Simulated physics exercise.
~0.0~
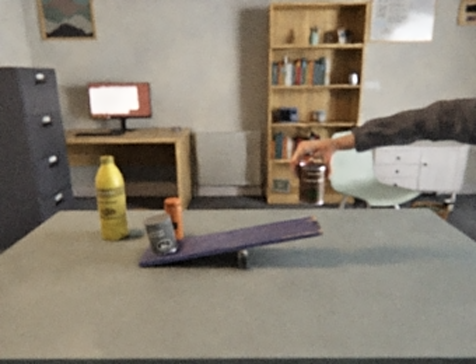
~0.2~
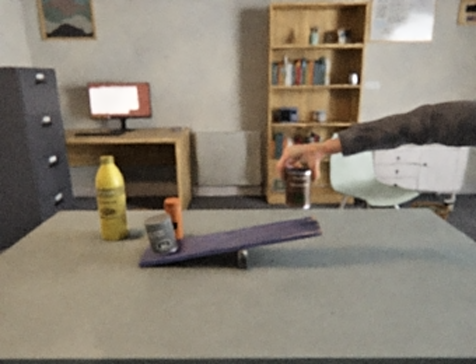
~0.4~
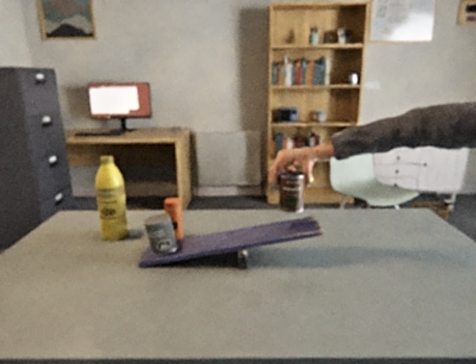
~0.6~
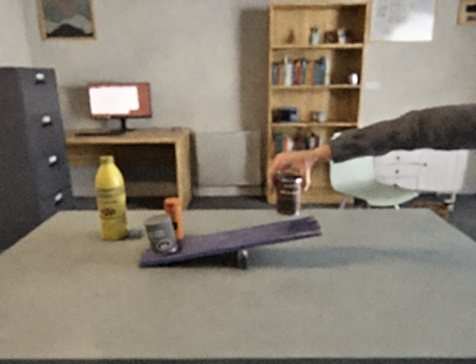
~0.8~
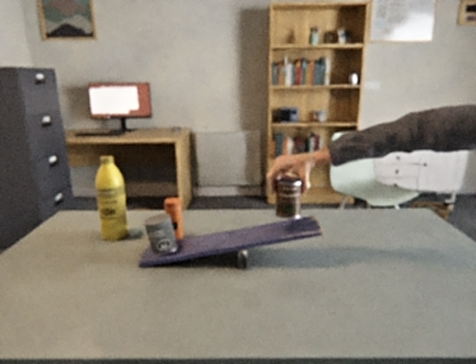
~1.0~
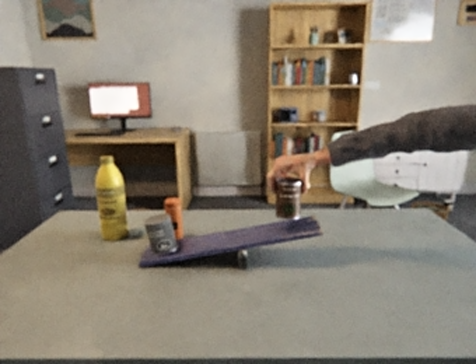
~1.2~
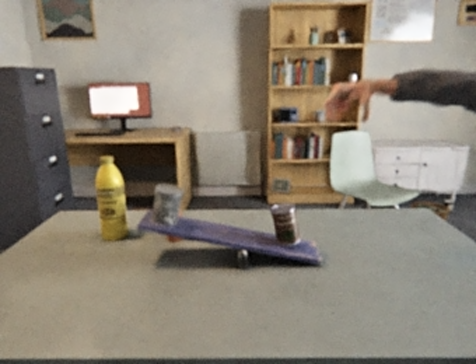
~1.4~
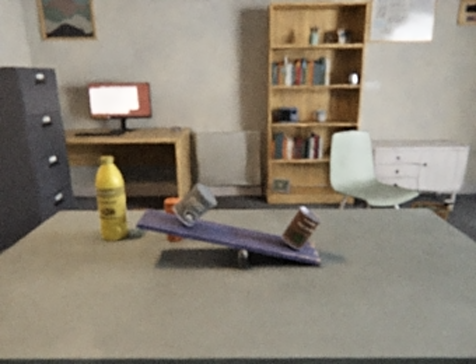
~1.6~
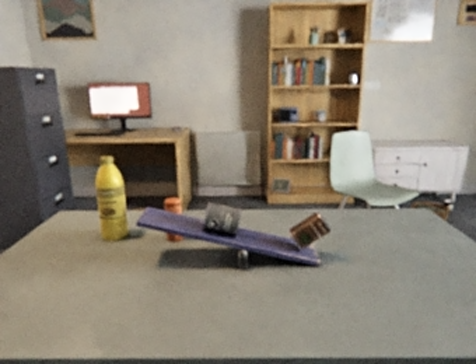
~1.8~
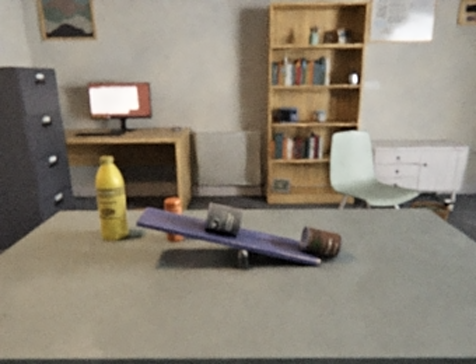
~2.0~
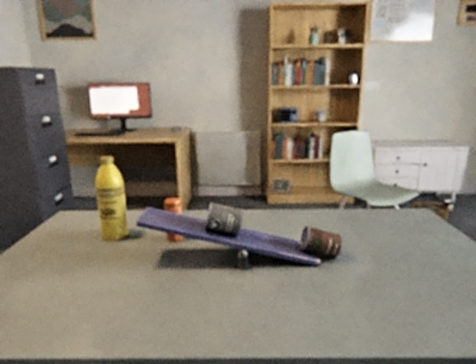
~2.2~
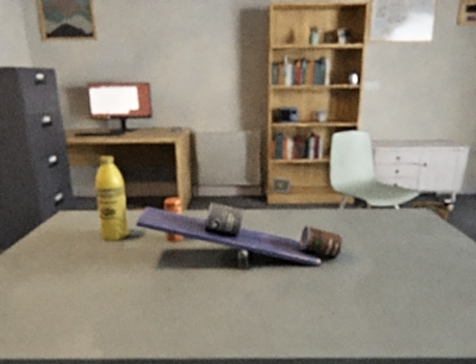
A brown tin lowered onto a plank's raised end tips it, and both tins topple.
